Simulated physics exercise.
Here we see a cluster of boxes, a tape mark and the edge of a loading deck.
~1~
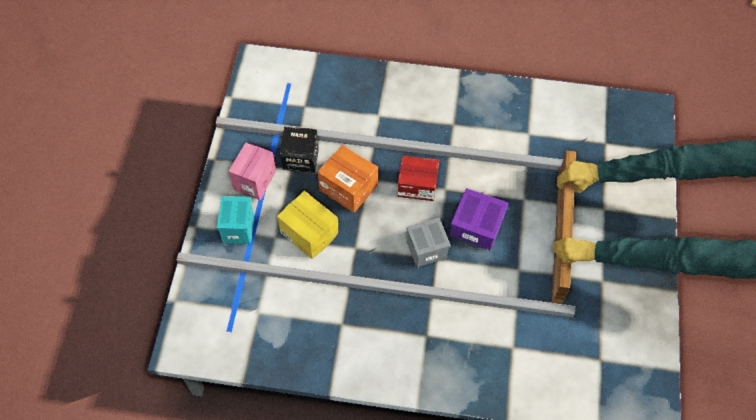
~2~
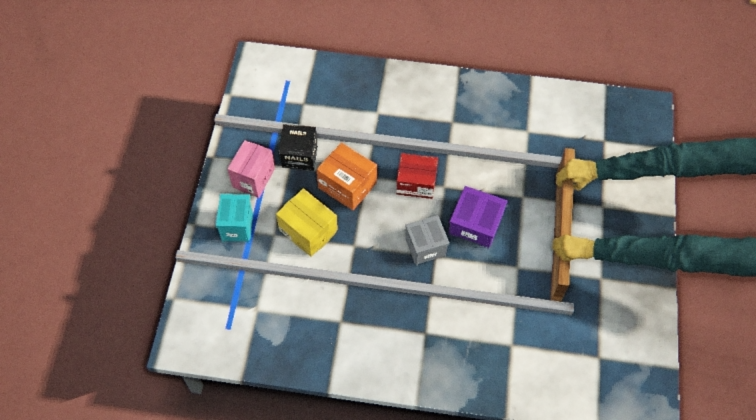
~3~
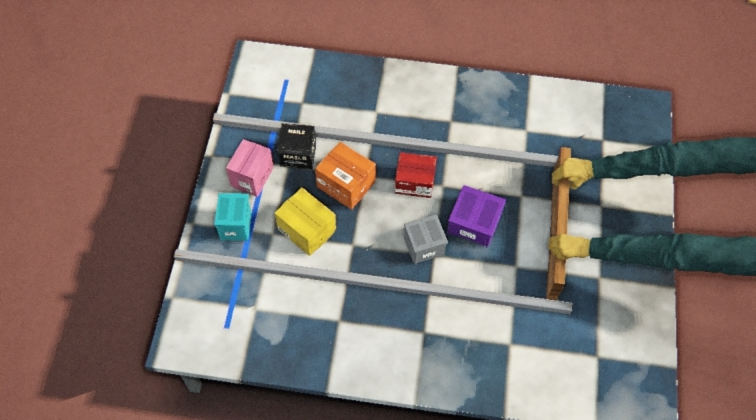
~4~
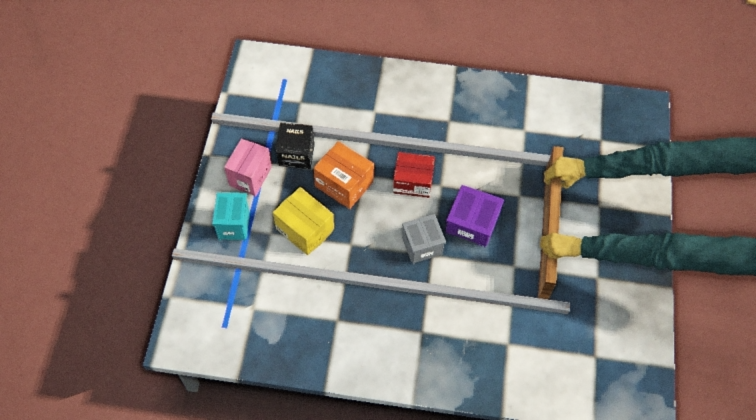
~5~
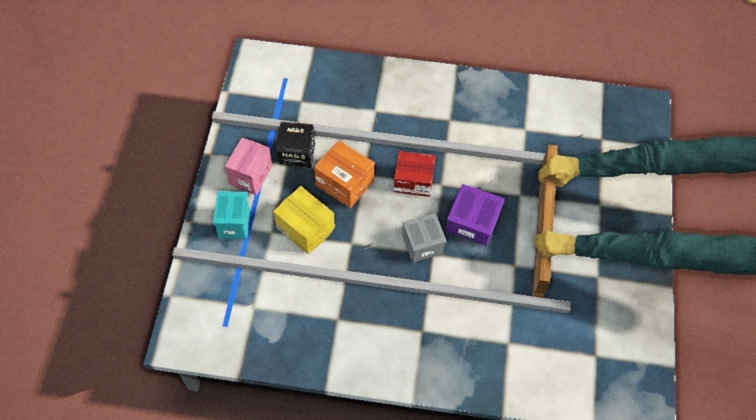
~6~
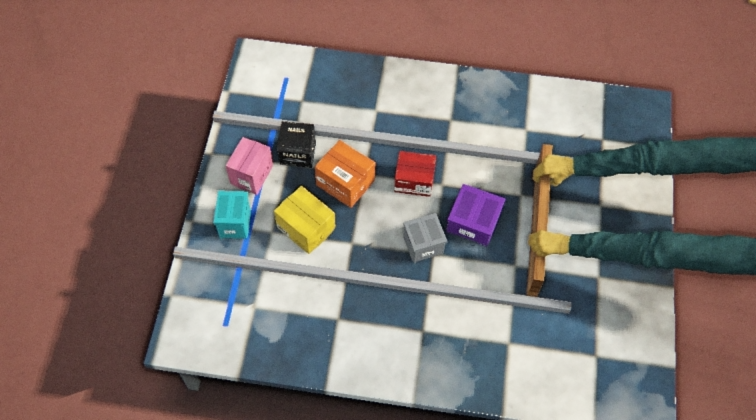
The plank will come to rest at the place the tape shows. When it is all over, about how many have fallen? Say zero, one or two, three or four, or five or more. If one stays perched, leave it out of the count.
When it is all over, the number fallen is three or four.
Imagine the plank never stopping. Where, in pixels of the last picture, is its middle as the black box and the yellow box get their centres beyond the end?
I'd say about (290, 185) for the first one and about (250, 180) for the second.
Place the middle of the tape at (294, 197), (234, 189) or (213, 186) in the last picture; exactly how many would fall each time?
Per try: 1; 5; 6.
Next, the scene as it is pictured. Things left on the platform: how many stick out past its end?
You'd get 2.
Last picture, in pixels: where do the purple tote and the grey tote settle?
Reading them off: First (235, 186); then (230, 227).
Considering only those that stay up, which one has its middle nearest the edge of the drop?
Nearest at the end: The orange parcel.
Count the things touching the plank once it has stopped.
At rest, 3 are in contact.
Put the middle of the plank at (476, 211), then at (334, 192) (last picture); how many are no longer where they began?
Counts: 2, 8.
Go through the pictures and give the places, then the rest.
The first frame shows turquoise tote (236, 221); pink parcel (253, 172); black box (300, 150); plank (564, 227); tape (261, 198).
The second frame shows pink parcel (252, 169); grey tote (426, 241).
The third frame shows black box (297, 146); yellow box (306, 222).
The fourth frame shows turquoise tote (232, 217); purple tote (474, 216).
The fifth frame shows pink parcel (249, 167); orange parcel (345, 174).
The sixth frame shows turquoise tote (233, 216); pink parcel (250, 166); black box (297, 145); plank (540, 220); tape (258, 192).
A little later, none off yet; turquoise tote at rest near (233, 216); pink parcel at rest near (250, 166); black box at rest near (297, 145).
Next, none off yet; turquoise tote at rest near (233, 216); pink parcel at rest near (250, 166); black box shifted a little near (290, 141).
Later still, none off yet; turquoise tote shifted about its own width near (208, 215); pink parcel shifted about its own width near (210, 156); black box shifted well along near (228, 131).
When it is over, the number that fall off is three or four; down, black box, pink parcel and turquoise tote.
